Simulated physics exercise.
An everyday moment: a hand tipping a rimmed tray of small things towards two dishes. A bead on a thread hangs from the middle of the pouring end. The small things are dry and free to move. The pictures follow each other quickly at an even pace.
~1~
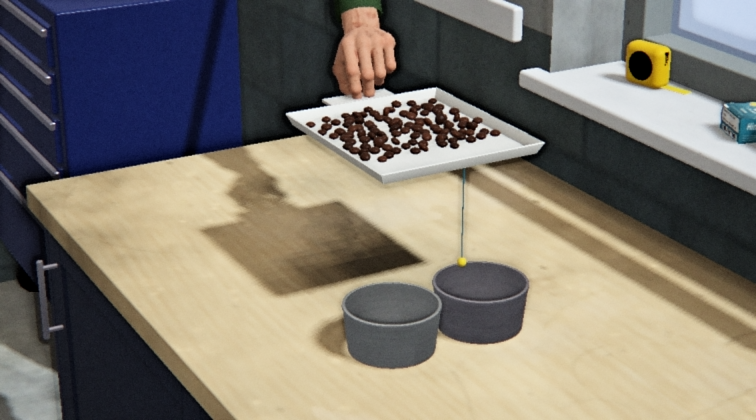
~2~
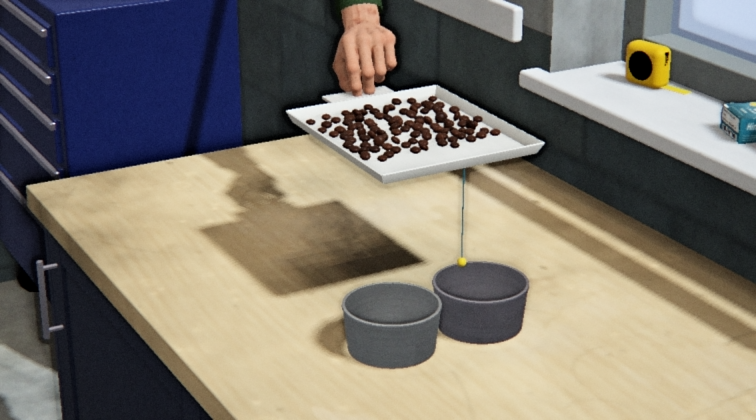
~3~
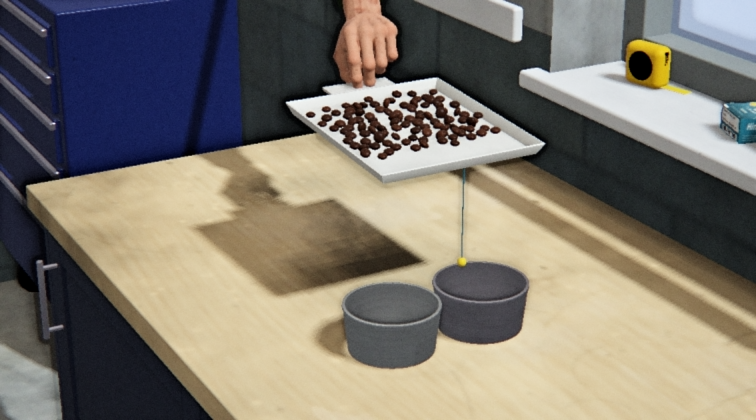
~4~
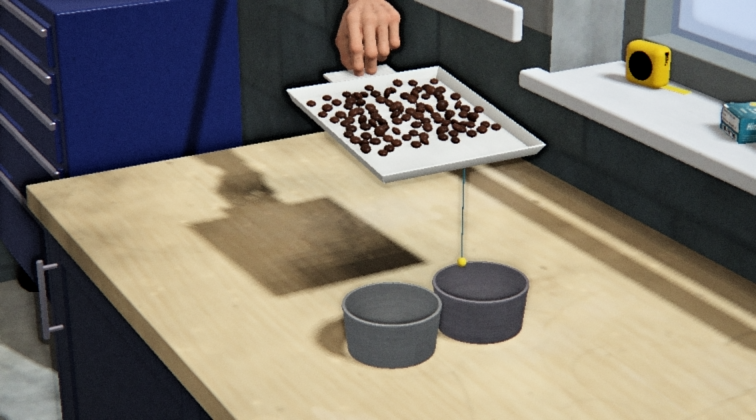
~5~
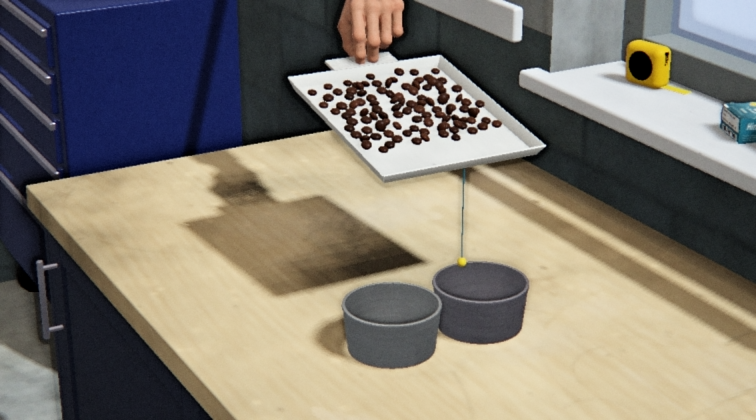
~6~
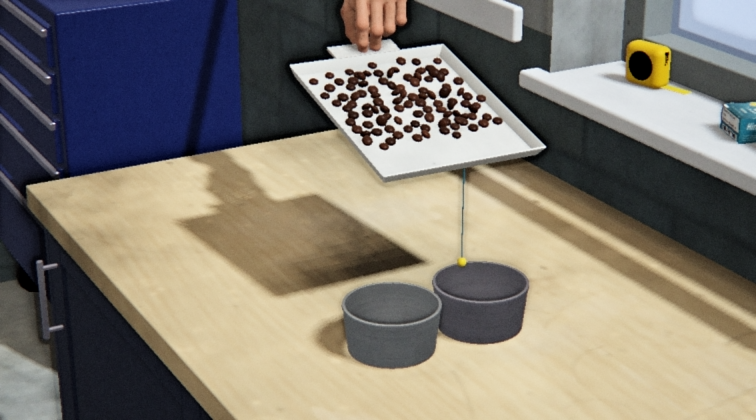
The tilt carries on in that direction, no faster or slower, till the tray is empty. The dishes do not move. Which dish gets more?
The right-hand one ends fuller.
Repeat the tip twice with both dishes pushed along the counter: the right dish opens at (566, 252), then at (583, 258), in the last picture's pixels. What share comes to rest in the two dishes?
First some 40, then 50 per cent.
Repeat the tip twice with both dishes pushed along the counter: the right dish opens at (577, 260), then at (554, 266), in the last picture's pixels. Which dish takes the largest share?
One: The left dish. Two: The dish on the left.
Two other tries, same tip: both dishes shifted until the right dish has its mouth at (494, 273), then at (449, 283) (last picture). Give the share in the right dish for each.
In turn 40 and 40 in a hundred.
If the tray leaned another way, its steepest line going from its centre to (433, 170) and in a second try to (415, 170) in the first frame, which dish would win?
The first try: The left one. The second: The left-hand dish.
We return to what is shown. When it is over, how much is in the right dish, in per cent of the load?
Roughly 40 in a hundred.
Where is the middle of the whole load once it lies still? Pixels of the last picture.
Close to (493, 324).
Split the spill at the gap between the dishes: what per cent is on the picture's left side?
About 10 per cent.
Soon, tray tipped steeply; about two thirds on the tray; a stray few in the left dish; a stray few in the right dish; about a third in the air.
A while on, tray tipped past a quarter turn; a stray few on the tray; a small part in the left dish; about a third in the right dish; about a third outside both; a small part in the air.
Towards the end, tray tipped past a quarter turn; a small part in the left dish; about half in the right dish; about a third outside both.
Finally, tray tipped past a quarter turn; a small part in the left dish; about half in the right dish; about a third outside both.
